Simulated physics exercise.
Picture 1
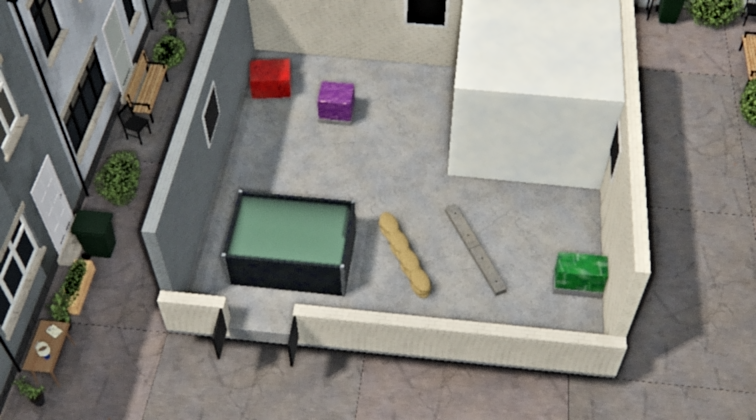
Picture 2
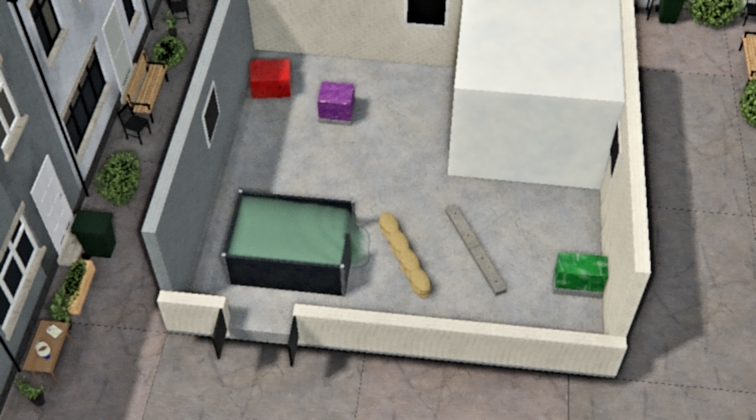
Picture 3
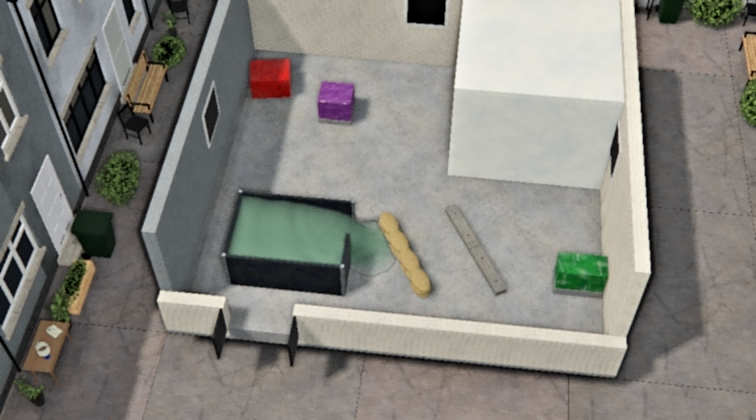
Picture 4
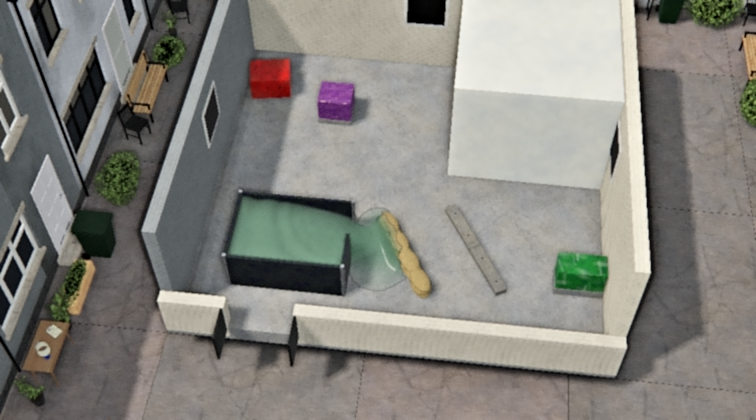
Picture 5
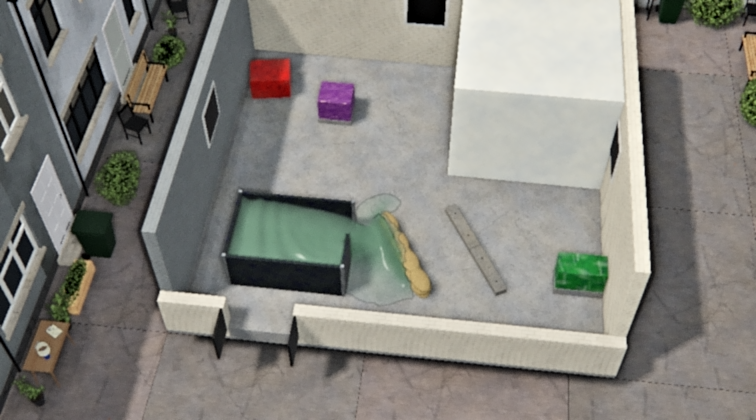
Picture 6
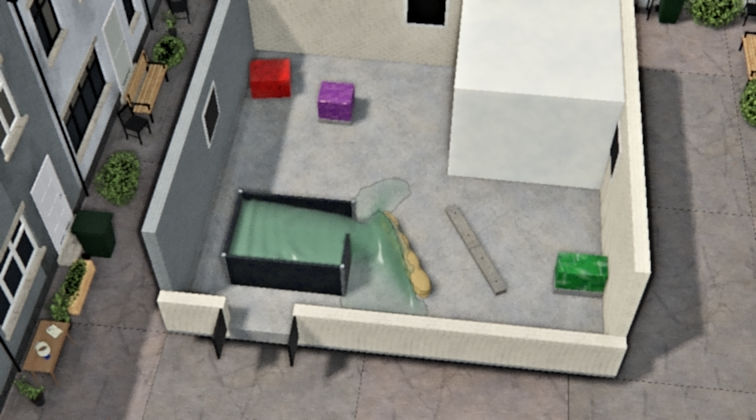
The clip opens on a walled yard seen from above, with an open tank of green water standing still. Water then pours out through the tank's right side and spreads across the floor to a lumpy tan barrier, where it fans out along it both up and down.
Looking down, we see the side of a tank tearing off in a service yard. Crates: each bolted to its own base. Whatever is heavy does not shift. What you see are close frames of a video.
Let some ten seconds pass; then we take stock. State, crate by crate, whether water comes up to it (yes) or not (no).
In the end the purple crate is left dry. The red crate is left wet. The green crate is left wet.
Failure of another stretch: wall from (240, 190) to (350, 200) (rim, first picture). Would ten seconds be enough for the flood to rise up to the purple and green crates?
So the purple crate goes wet while the green crate remains untouched.
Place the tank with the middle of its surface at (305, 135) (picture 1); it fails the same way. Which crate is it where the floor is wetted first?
Crate marked green.
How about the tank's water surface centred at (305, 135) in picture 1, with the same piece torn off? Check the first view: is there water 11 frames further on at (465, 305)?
Not reached.
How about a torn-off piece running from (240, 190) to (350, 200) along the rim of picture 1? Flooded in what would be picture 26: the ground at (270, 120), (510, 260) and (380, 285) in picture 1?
In sequence: Inundated, untouched, untouched.
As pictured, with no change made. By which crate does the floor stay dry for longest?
Answer: The red-painted one.
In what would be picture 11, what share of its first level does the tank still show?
My figure is about 68 in a hundred.
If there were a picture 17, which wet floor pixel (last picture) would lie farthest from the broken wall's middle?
Estimated pixel: (596, 356).
A moment on, water covers 25 % of the floor; the purple crate not reached, the red crate not reached, the green crate not reached.
Next, water covers 45 % of the floor; the purple crate water round its plinth, the red crate not reached, the green crate not reached.
Then, water covers 65 % of the floor; the purple crate water round its plinth, the red crate water round its plinth, the green crate water round its plinth.
Later, water covers 85 % of the floor; the purple crate water round its plinth, the red crate water round its plinth, the green crate water round its plinth.
In the end, water covers 95 % of the floor; the purple crate stayed above the water, the red crate was topped, the green crate was topped.
